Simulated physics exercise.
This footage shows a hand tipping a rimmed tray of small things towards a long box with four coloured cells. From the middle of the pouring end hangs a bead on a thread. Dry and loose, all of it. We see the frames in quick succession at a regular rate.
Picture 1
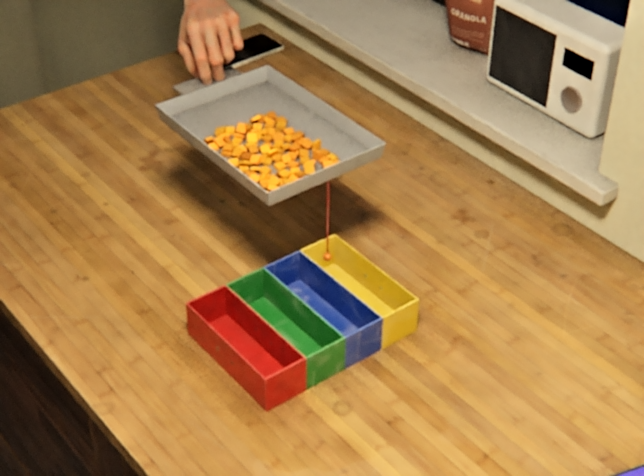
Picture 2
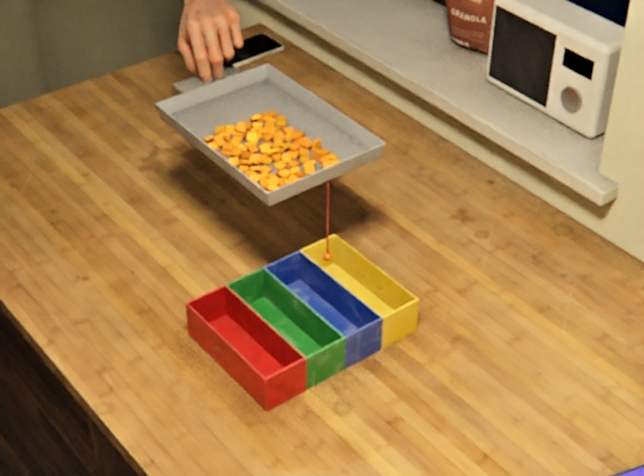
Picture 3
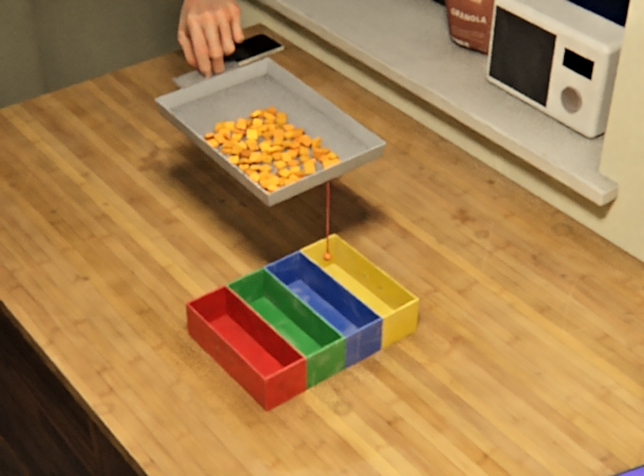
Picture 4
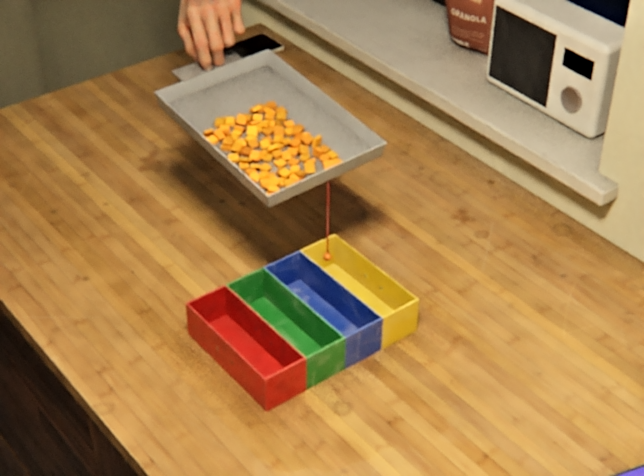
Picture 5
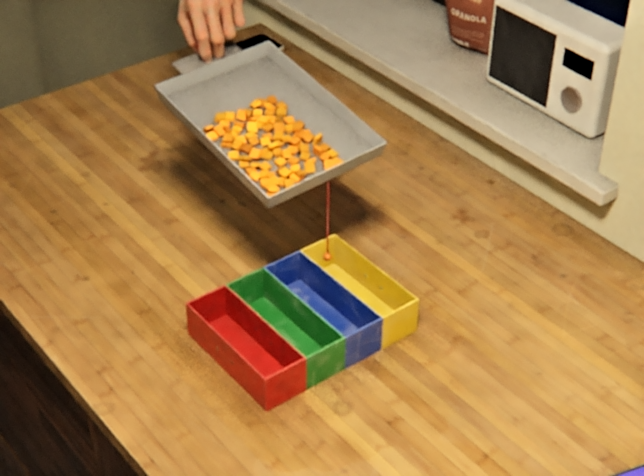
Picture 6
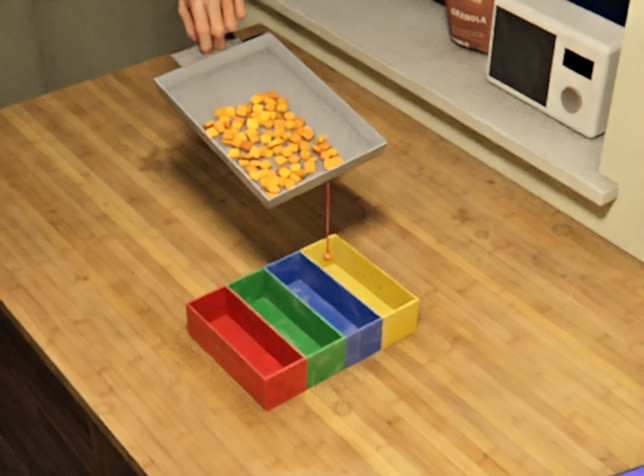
A hand gradually tilts a gray tray of small orange pieces above a four-coloured box.
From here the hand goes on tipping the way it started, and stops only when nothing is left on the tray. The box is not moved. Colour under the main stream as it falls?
Green, I would say.
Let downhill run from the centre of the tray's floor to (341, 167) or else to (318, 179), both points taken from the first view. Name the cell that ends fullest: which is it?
The cell in yellow first, the blue cell second.
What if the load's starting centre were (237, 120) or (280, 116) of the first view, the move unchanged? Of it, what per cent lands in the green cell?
50 per cent for the first try, 40 per cent for the second.
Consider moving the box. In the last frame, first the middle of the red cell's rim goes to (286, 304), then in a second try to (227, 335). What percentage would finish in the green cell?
First some 40, then 20 per cent.
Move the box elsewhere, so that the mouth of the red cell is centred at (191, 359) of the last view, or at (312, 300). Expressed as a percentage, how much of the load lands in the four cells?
The first yields 80 per cent and the second 70 per cent.
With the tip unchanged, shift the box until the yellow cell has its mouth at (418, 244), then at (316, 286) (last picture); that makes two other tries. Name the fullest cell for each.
Try 1: The red cell. Try 2: Blue.
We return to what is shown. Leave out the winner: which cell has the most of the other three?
After the leader, it is the cell in blue.
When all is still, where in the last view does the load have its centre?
Somewhere close to (297, 339) in the last picture.
Just after the last frame, tray tipped steeply; every one on the tray.
A moment on, tray tipped right over; the larger part on the tray; about a tenth in the green cell; just a few in the blue cell; about a tenth falling or outside the box.
Further on, tray tipped past a quarter turn; roughly two thirds in the green cell; roughly a third in the blue cell; about a tenth in the yellow cell; just a few in the red cell; just a few falling or outside the box.
When it is over, tray tipped past a quarter turn; roughly two thirds in the green cell; roughly a third in the blue cell; about a tenth in the yellow cell; just a few in the red cell; just a few outside the box.
